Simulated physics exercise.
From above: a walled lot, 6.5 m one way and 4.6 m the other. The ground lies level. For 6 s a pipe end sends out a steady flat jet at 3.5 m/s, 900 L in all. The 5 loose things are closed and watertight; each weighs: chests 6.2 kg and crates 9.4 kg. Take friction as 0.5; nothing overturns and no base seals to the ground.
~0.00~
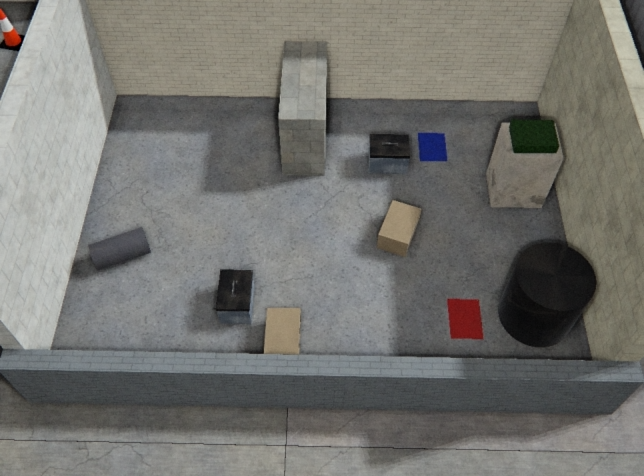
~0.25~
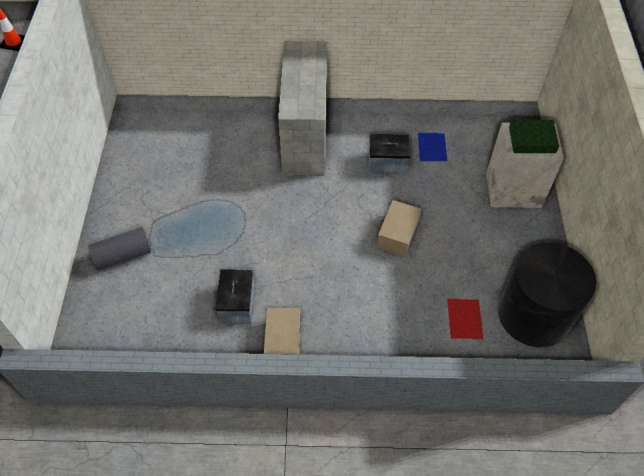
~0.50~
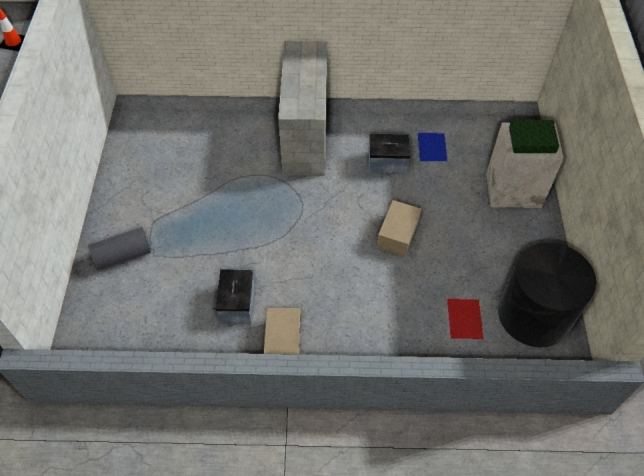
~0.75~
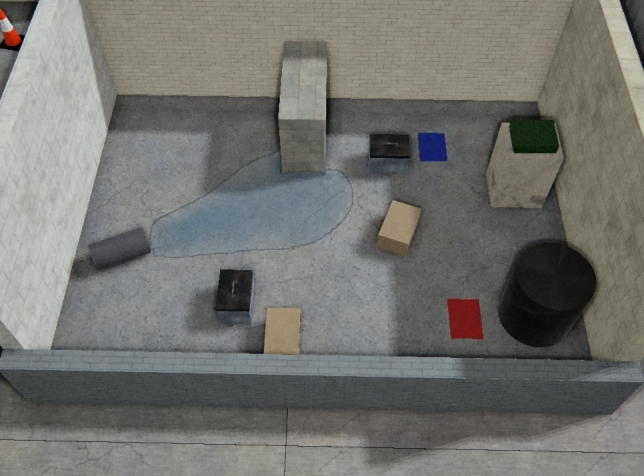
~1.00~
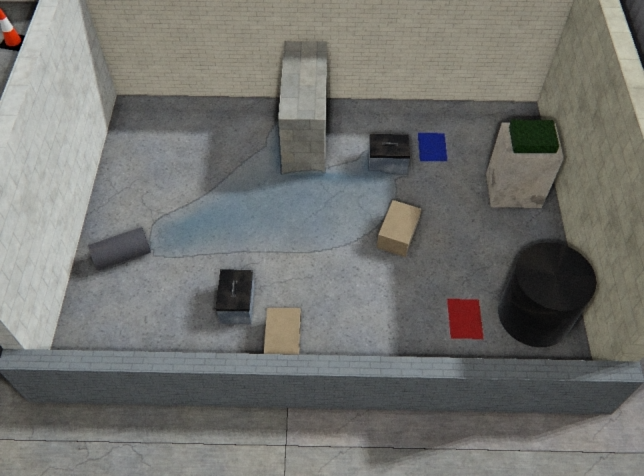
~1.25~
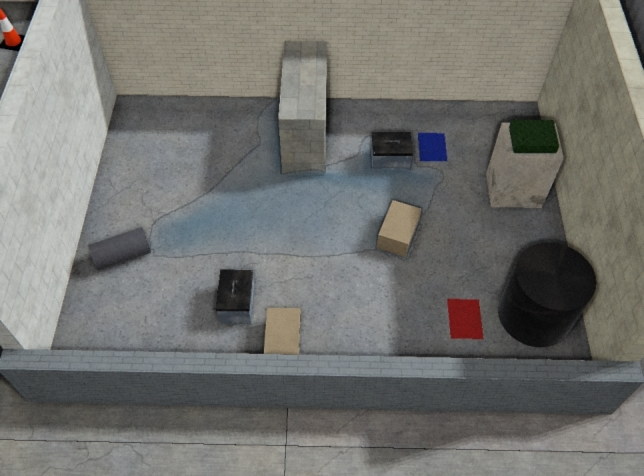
In a walled lot, water spreads rightward from a pipe and slightly shifts a dark chest.
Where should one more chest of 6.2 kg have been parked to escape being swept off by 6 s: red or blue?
On the red patch.
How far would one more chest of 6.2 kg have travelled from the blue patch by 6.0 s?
About 40 cm.
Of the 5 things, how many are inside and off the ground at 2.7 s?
At that moment 0.
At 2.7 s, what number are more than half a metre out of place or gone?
1 of them.
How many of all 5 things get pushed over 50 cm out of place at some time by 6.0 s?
That makes 1.
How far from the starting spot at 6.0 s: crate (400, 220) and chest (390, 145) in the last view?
In that order: 30 cm, 100 cm.
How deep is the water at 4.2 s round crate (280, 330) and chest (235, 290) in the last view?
About 0 and 0 cm.
After 1.8 s on red it would be 0 cm off in 0 cm of water; on blue it would be 8 cm off in 2 cm of water.
After 2.7 s on red it would be 0 cm off in 0 cm of water; on blue it would be 61 cm off in 2 cm of water.
After 4.2 s on red it would be 0 cm off in 1 cm of water; on blue it would be 86 cm off in 8 cm of water.
After 6.0 s on red it would be 0 cm off in 2 cm of water; on blue it would be 41 cm off in 5 cm of water.
